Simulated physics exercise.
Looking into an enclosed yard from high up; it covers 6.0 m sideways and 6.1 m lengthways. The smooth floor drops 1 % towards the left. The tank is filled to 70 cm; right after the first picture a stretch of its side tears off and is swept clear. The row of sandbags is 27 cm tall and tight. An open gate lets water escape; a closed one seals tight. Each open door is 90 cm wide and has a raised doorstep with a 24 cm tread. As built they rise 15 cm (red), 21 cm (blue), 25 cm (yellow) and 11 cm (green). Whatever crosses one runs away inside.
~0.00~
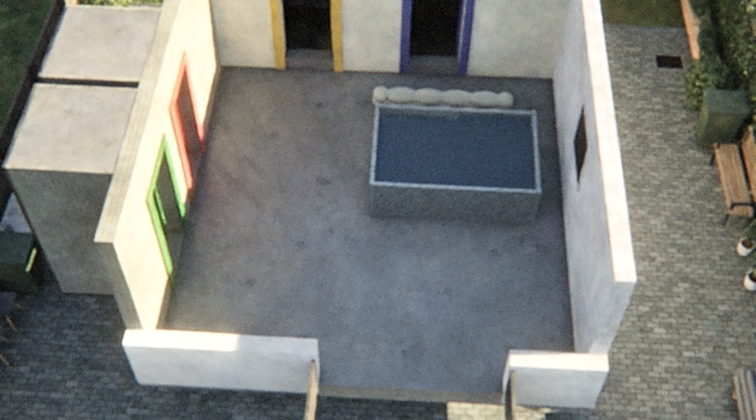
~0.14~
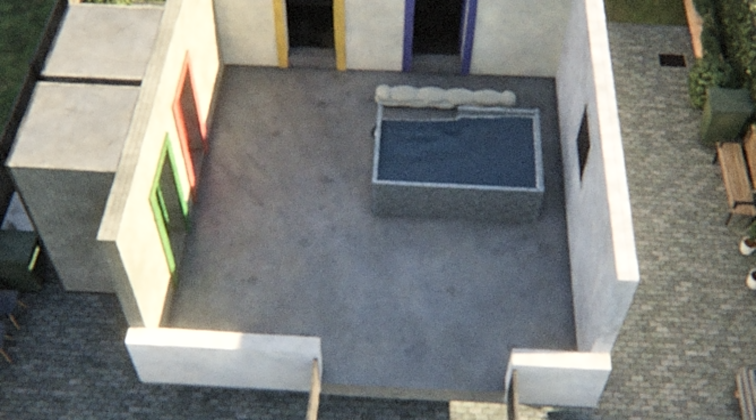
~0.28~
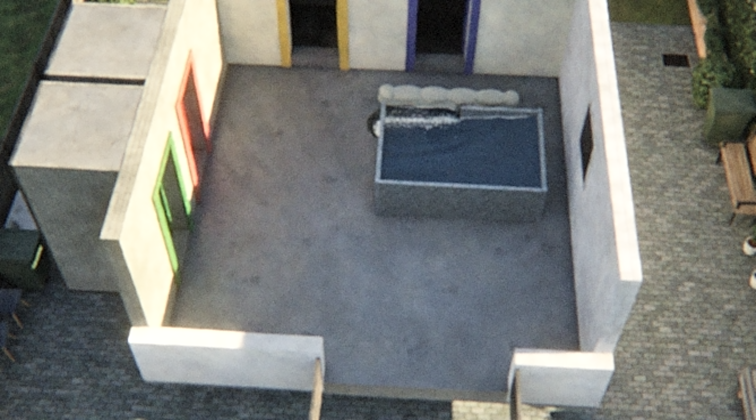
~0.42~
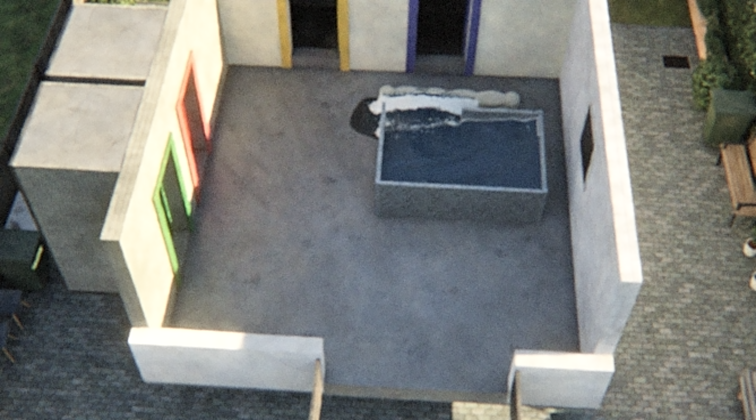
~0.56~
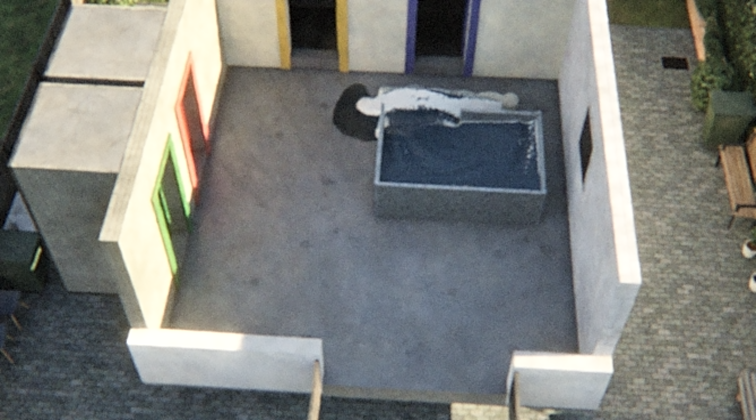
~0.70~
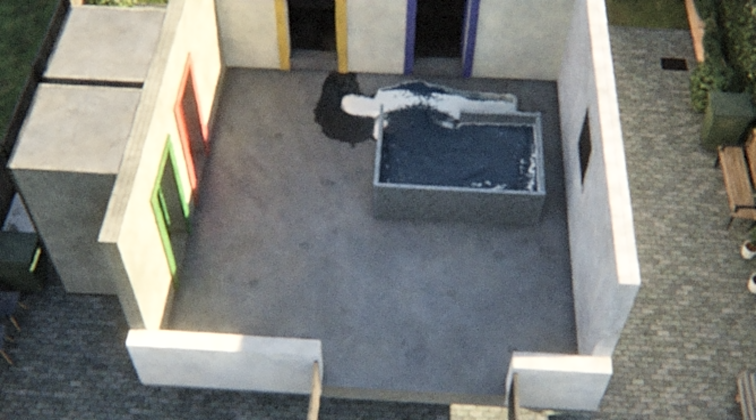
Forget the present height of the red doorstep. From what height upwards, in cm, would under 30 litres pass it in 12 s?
It would have to be roughly 9 cm high.
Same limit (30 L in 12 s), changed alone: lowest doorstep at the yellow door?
About 12.5 cm at yellow.
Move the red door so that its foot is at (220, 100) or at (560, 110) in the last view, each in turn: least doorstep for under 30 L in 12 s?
Roughly 26 and 16 cm.
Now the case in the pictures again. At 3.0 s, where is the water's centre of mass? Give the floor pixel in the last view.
Near (410, 145).
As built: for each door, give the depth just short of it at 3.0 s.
Depths in cm: Red 14, blue 8, yellow 12, green 1.
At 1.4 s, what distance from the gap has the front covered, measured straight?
About 3.6 m.
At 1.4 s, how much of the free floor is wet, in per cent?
Near 25 per cent is wet.
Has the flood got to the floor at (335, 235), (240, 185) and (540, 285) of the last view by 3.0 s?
In that order: Not reached, wet, flooded.
After 1.4 s water covers 25 % of the floor, deepest (51 cm) near (402, 116); it has not reached the red door.
After 3.0 s water covers 40 % of the floor, deepest (33 cm) near (559, 138); 14 cm at the red door, 0 litres in over its 15 cm doorstep.
After 12.0 s water covers 95 % of the floor, deepest (12 cm) near (160, 361); 8 cm at the red door, 0 litres in over its 15 cm doorstep.
At the red door as built, the water arrived by 2.2 s and peaked near 15 cm at 7.0 s.
Run again over the same 12 s with other heights there, 49 litres in over 8 cm, 12 litres over 11 cm. The limit of 30 litres is kept from about 9 cm up.
